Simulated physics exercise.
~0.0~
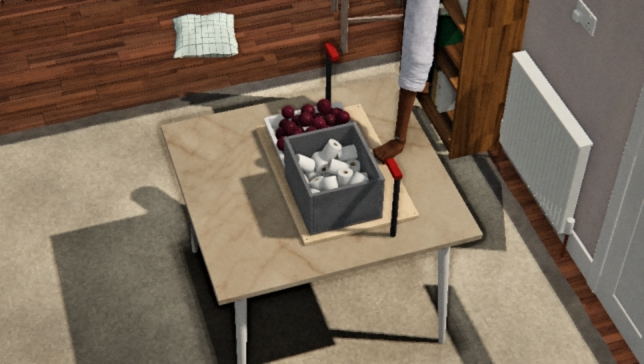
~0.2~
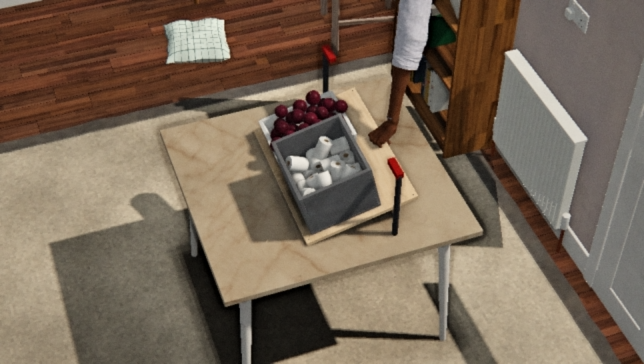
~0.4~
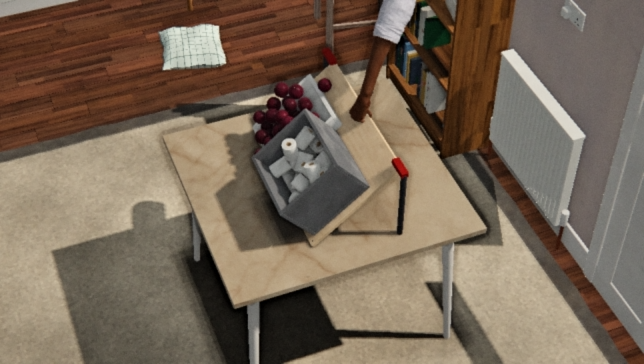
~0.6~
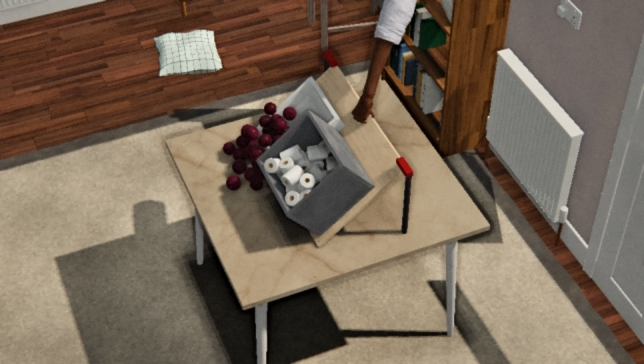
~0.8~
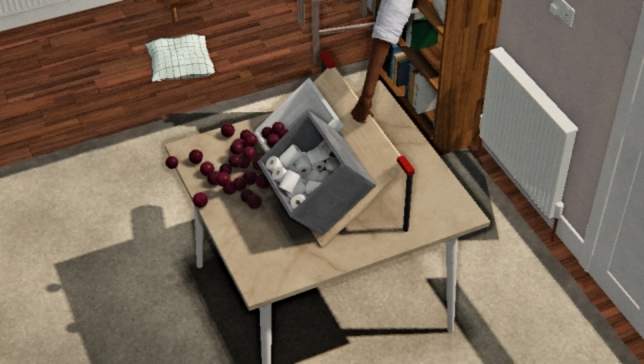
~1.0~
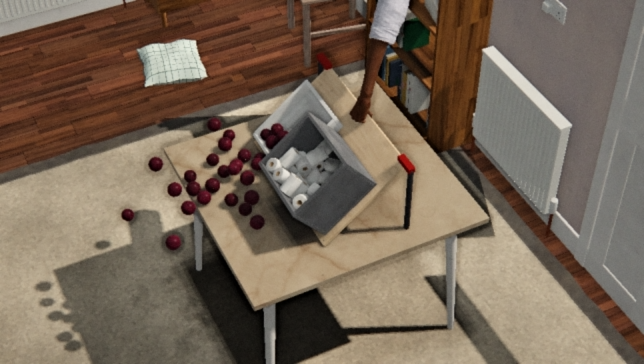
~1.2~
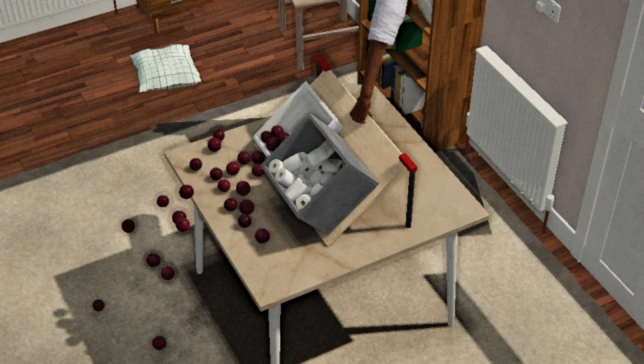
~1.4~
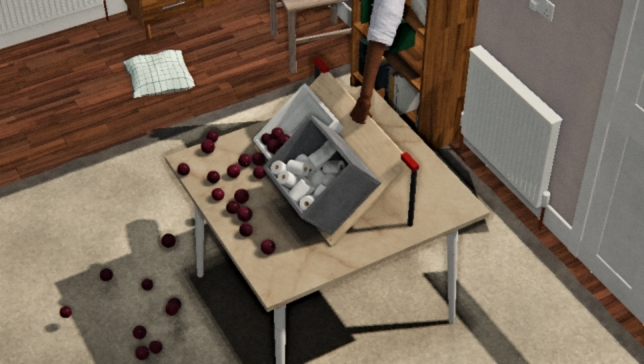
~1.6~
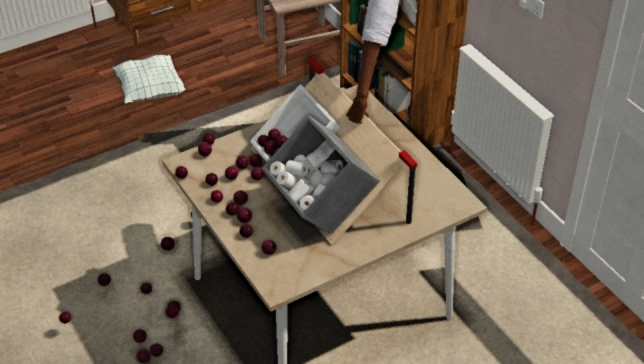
In this clip, a hand tilts a board holding a grey crate of white paper rolls and a white crate of red onions on a table until it stops, steeply angled; many onions spill leftward across the tabletop and onto the floor, while the rolls stay in their crate.
